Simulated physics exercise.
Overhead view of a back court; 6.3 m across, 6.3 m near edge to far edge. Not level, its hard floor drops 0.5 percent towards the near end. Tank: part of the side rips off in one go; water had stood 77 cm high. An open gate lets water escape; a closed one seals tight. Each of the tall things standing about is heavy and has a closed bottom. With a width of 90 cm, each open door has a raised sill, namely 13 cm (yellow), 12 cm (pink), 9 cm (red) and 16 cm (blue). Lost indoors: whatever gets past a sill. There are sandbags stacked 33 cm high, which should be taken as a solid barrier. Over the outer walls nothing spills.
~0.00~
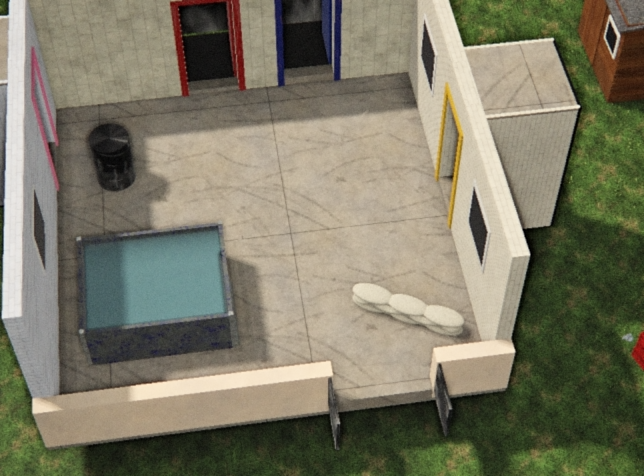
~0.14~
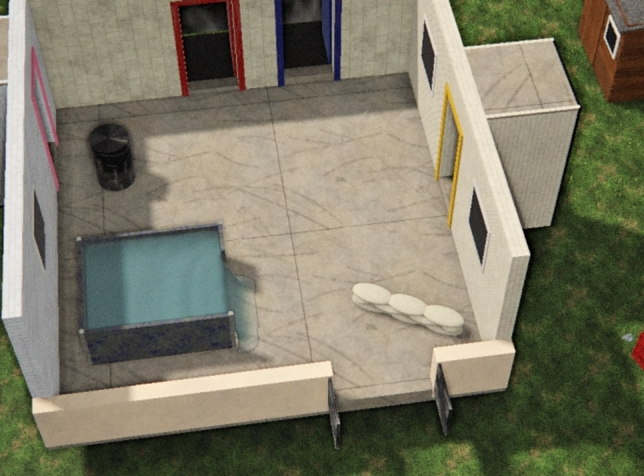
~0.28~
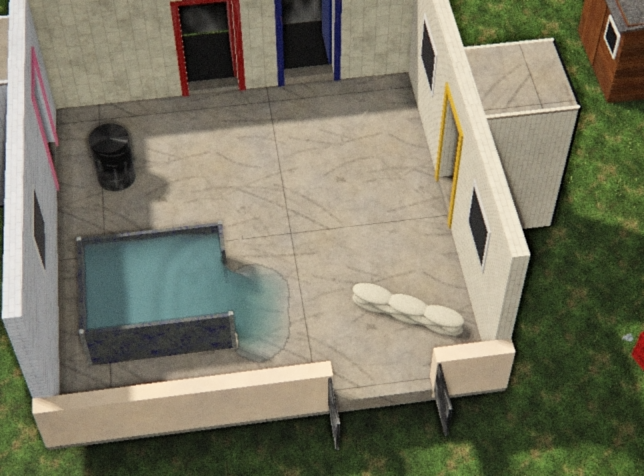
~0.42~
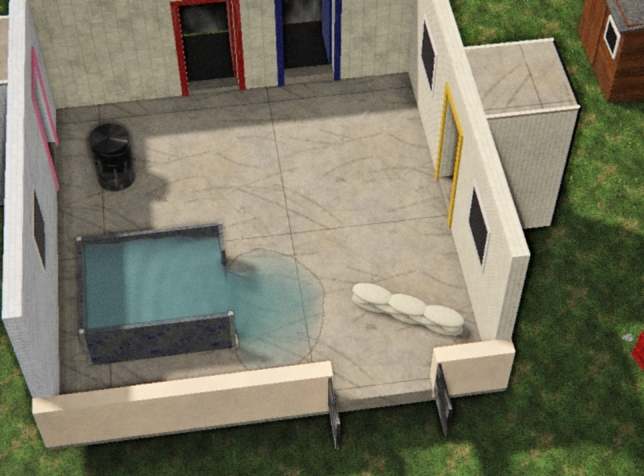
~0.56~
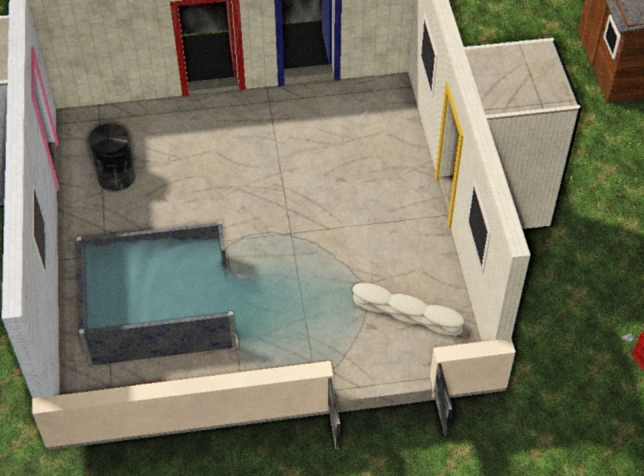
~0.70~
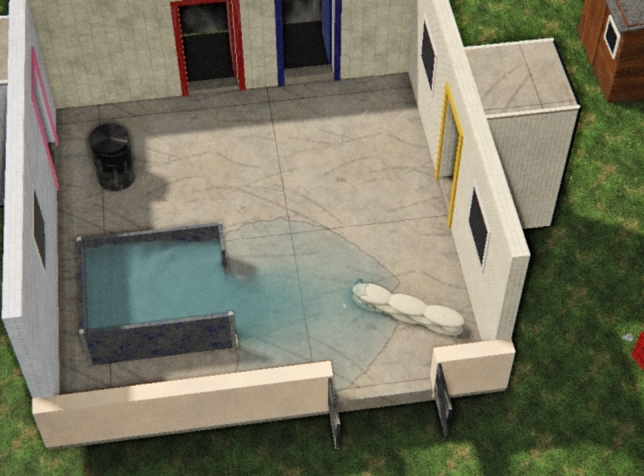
The clip opens on a walled court seen from above, with a still, full rectangular tank at left and pale sandbags at right. The tank's right side gives way and water pours out across the floor, fanning wider and thinner until it laps around the left end of the sandbags.
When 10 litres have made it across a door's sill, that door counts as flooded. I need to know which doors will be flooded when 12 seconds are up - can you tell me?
For the yellow door I'd say above the limit; for the pink door I'd say within the limit; for the red door I'd say within the limit; for the blue door I'd say within the limit.
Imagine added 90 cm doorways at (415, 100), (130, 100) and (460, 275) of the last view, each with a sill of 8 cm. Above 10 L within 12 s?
Door 1: Higher; door 2: Lower; door 3: Higher.
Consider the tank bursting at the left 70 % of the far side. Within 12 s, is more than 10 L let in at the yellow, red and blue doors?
Yellow door doesn't reach it, red door surpasses it, blue door doesn't reach it.
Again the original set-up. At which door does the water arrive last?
The answer is the pink door.
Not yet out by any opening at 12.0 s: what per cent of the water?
62 %.
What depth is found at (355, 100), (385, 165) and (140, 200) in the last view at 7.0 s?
Roughly 7, 6, 0 cm.
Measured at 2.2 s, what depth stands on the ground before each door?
Depth readings (cm): Yellow = 25; pink = 0; red = 0; blue = 0.
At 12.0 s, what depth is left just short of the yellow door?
Around 4.5 cm deep.
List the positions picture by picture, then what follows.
In the first frame, the tank at (154, 279) is whole and still, 77 cm deep.
In the second frame, water pours out at (227, 302) and has run 0.7 m, to (241, 350); typically 10 cm deep outside, 77 cm at the tank's back.
In the third frame, water pours out at (228, 304) and has run 1.0 m, to (274, 275); typically 13 cm deep outside, 77 cm at the tank's back.
In the fourth frame, water pours out at (228, 305) and has run 1.5 m, to (319, 292); typically 10 cm deep outside, 77 cm at the tank's back.
In the fifth frame, the front is at (356, 284), 2.1 m from the gap at (228, 305); 4.3 m2 of floor is under water; 70 cm left at the back of the tank.
In the sixth frame, water pours out at (228, 305) and has run 2.6 m, to (390, 280); typically 5 cm deep outside, 64 cm at the tank's back.
After 1.4 s water covers 30 % of the floor and is deepest (59 cm) near (487, 368); yellow door not reached, pink door not reached, red door not reached, blue door not reached.
After 2.2 s water covers 35 % of the floor and is deepest (47 cm) near (475, 369); yellow door 25 cm at the sill, 19 L in, pink door not reached, red door not reached, blue door not reached.
After 3.5 s water covers 40 % of the floor and is deepest (28 cm) near (475, 369); yellow door 14 cm at the sill, 69 L in, pink door not reached, red door not reached, blue door not reached.
After 7.0 s water covers 70 % of the floor and is deepest (16 cm) near (67, 116); yellow door 8 cm at the sill, 73 L in, pink door 10 cm at the sill, 0 L in, red door 6 cm at the sill, 0 L in, blue door 9 cm at the sill, 0 L in.
After 12.0 s water covers 95 % of the floor and is deepest (10 cm) near (59, 246); yellow door 4 cm at the sill, 73 L in, pink door 6 cm at the sill, 0 L in, red door 3 cm at the sill, 0 L in, blue door 4 cm at the sill, 0 L in.
